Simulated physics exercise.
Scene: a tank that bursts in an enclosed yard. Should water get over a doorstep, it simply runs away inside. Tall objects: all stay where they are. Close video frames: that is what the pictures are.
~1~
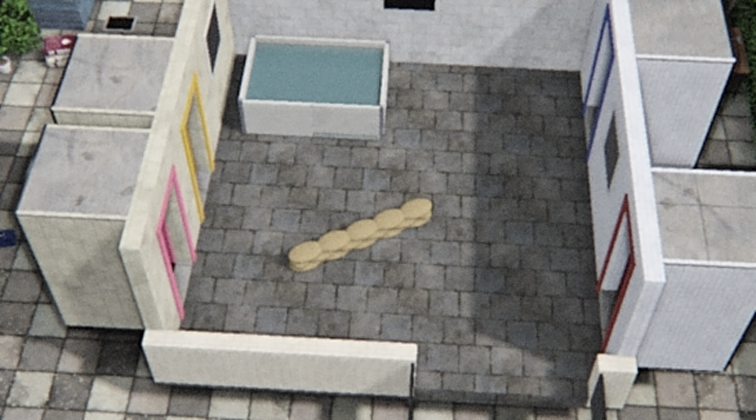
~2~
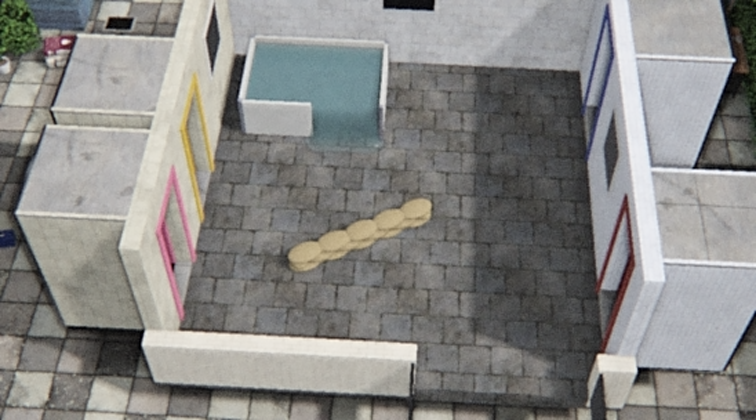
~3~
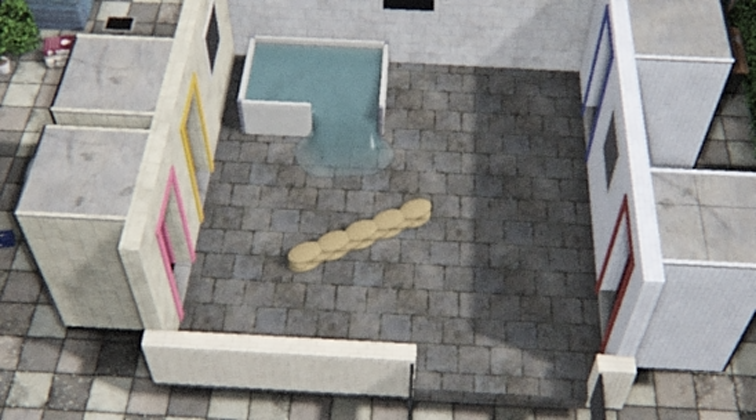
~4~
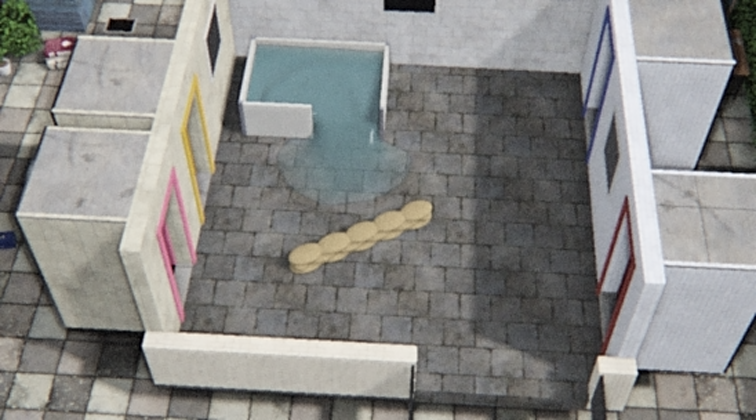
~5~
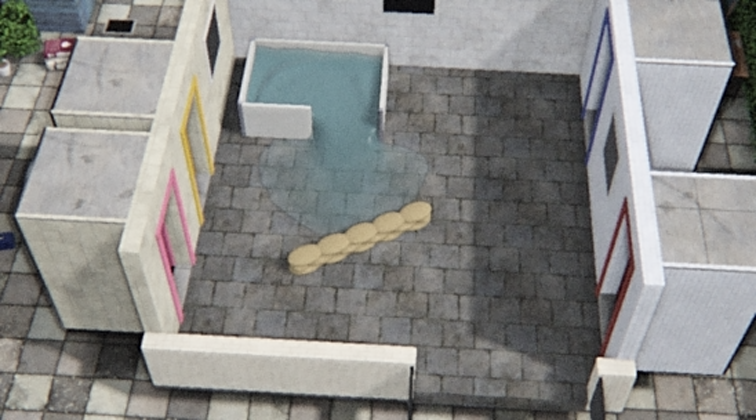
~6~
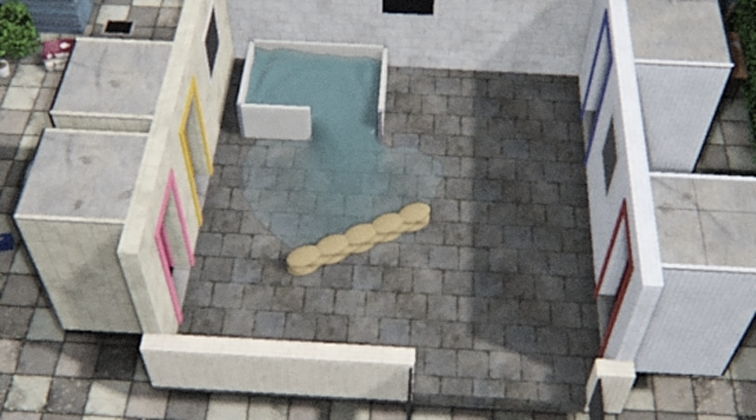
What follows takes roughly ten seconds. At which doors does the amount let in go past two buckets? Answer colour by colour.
Door by door: The yellow door goes past two; the red door stays at two or fewer; the pink door goes past two; the blue door stays at two or fewer.
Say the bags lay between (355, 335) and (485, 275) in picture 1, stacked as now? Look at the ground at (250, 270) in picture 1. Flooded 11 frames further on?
At that place: Submerged.
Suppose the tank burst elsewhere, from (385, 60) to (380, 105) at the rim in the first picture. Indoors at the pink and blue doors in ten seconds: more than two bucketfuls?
The pink door ends up below and the blue door ends up below.
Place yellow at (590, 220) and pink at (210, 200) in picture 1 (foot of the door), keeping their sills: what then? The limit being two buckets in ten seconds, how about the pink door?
As I see it, the pink door comes in higher.
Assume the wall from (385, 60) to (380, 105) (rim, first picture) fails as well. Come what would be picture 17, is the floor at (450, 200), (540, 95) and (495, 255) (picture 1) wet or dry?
Submerged, submerged, submerged.
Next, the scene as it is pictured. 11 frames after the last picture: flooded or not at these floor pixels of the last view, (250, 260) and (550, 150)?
Soaked, not wet.
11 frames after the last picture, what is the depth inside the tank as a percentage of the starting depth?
It works out to roughly 46 percent.
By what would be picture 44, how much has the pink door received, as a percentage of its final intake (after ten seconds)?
Around 85 in a hundred.
A moment on, water covers 25 % of the floor; the yellow door wet at the sill, nothing in, the red door not reached, the pink door not reached, the blue door not reached.
Next, water covers 35 % of the floor; the yellow door wet at the sill, nothing in, the red door not reached, the pink door over two buckets in, the blue door not reached.
Then, water covers 55 % of the floor; the yellow door under two buckets in, the red door wet at the sill, nothing in, the pink door far over two buckets in, the blue door wet at the sill, nothing in.
Later, water covers 80 % of the floor; the yellow door over two buckets in, the red door wet at the sill, nothing in, the pink door far over two buckets in, the blue door wet at the sill, nothing in.
In the end, water covers 95 % of the floor; the yellow door over two buckets in, the red door wet at the sill, nothing in, the pink door far over two buckets in, the blue door wet at the sill, nothing in.
